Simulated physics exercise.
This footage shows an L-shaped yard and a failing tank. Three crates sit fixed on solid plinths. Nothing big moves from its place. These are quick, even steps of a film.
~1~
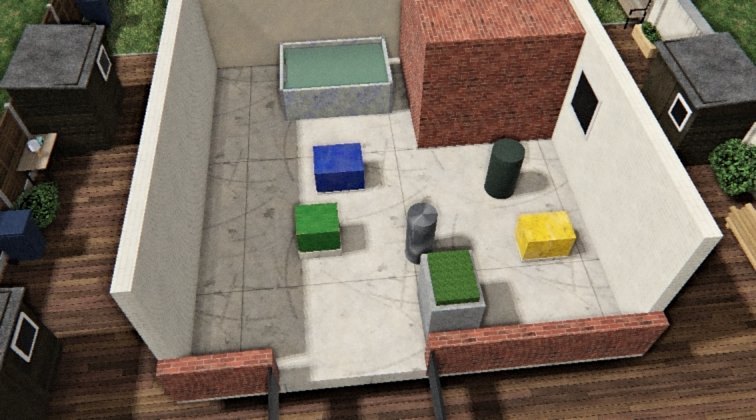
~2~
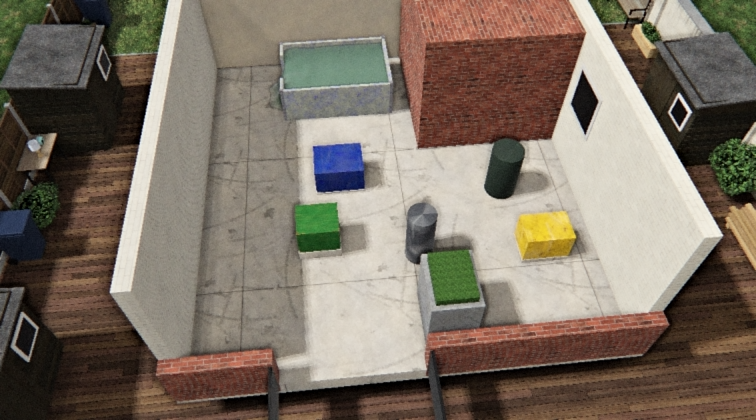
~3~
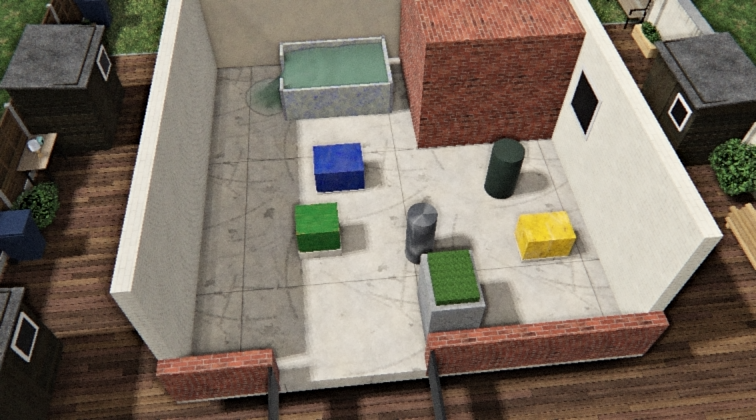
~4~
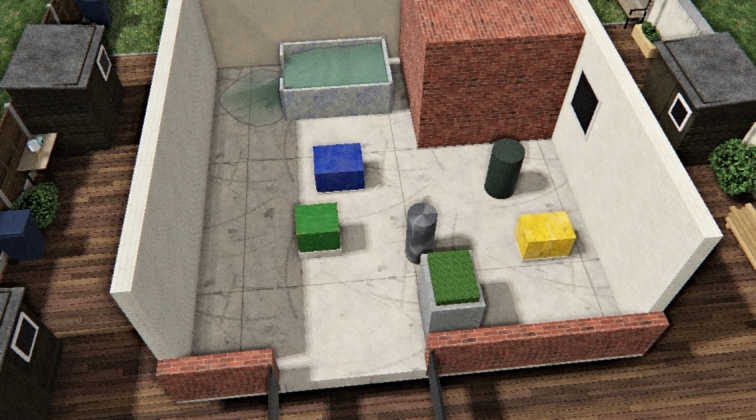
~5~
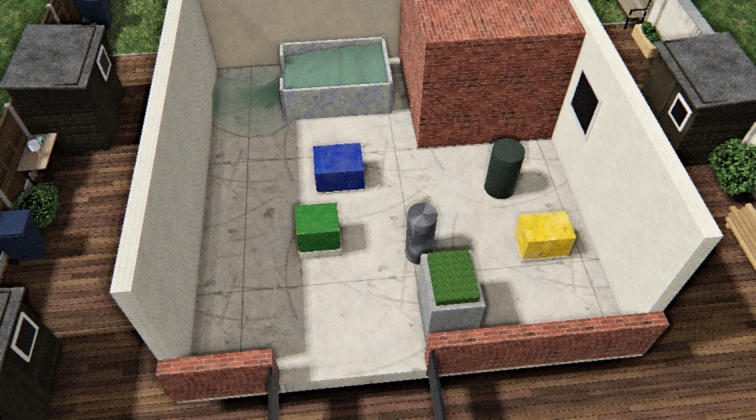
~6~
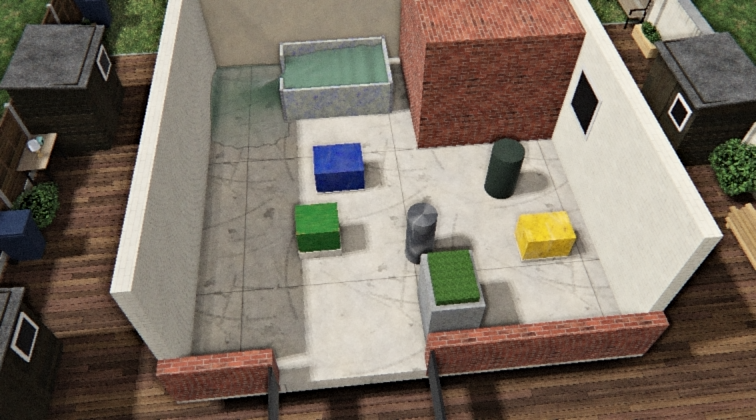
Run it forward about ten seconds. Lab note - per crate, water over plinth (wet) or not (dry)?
Green crate: Dry; yellow crate: Dry; blue crate: Wet.
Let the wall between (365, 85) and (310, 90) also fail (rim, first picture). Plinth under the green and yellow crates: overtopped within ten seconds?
Observed: Green stays clear; yellow is doused.
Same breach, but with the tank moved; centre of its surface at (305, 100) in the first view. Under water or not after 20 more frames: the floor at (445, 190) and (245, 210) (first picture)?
The first is not reached, and then the second is wetted.
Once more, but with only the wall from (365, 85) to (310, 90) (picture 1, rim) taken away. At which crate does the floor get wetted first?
I'd go with the blue one.
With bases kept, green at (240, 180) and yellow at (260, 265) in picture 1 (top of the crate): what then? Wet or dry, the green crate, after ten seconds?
Looking at it, green is flooded.
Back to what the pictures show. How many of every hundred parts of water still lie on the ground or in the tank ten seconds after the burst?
Roughly 80 per cent.
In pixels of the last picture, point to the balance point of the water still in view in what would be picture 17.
The water's middle lies around (298, 102).
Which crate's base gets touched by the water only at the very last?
The answer here is the one in yellow.
A moment on, water covers 10 % of the floor; the green crate not reached, the yellow crate not reached, the blue crate not reached.
Next, water covers 20 % of the floor; the green crate not reached, the yellow crate not reached, the blue crate not reached.
Then, water covers 40 % of the floor; the green crate water round its plinth, the yellow crate not reached, the blue crate water round its plinth.
Later, water covers 60 % of the floor; the green crate water round its plinth, the yellow crate water round its plinth, the blue crate water round its plinth.
In the end, water covers 80 % of the floor; the green crate stayed above the water, the yellow crate stayed above the water, the blue crate was topped.
